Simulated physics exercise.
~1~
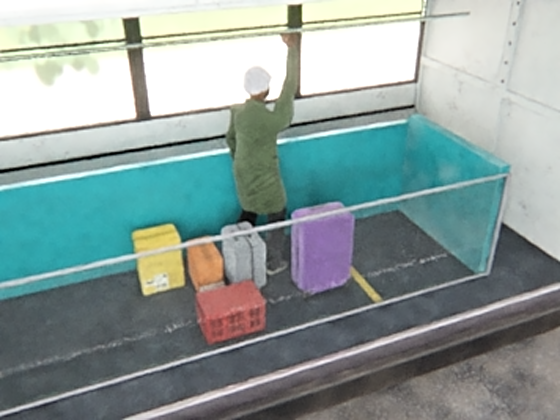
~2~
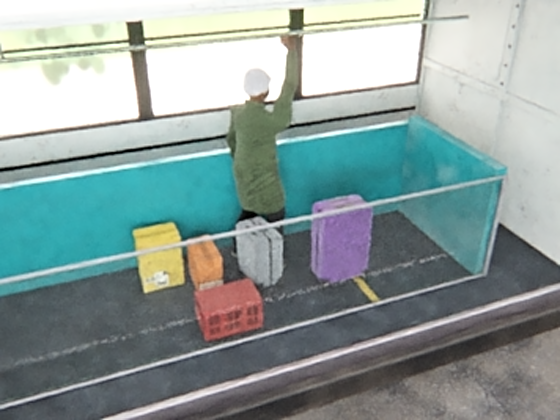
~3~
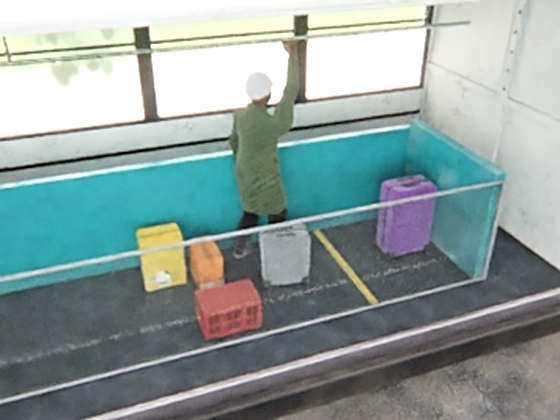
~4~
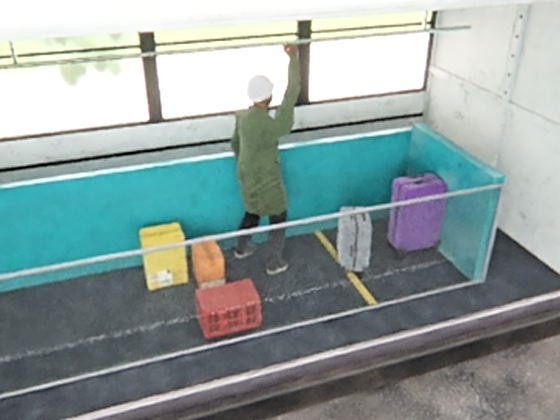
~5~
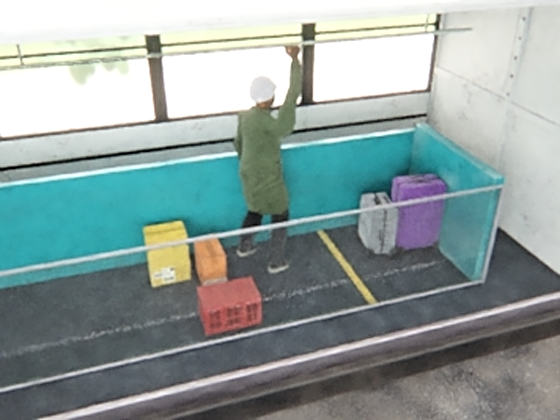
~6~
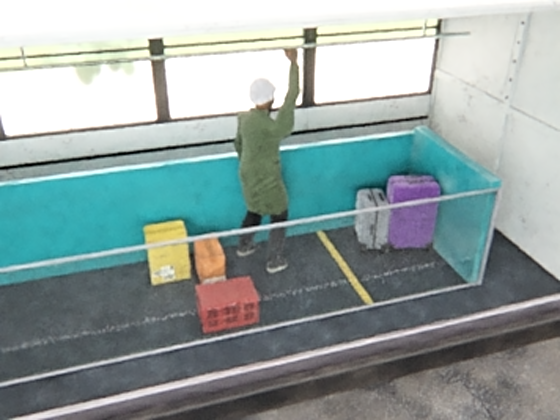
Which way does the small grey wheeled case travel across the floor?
It rolls to the right, crossing the yellow line and ending up beside the big purple case.
At the start, a person in a green coat and pale cap stands holding an overhead rail, with a yellow pack, an orange carton, a red crate and grey and purple wheeled cases on the dark floor. The big purple case rolls right, away from the others, and reaches the turquoise panel at the far end. The small grey case follows, turning as it crosses the yellow line. It then rolls up beside the purple case. At the end, both cases stand upright beyond the line, while the pack, carton and crate remain on the near side.
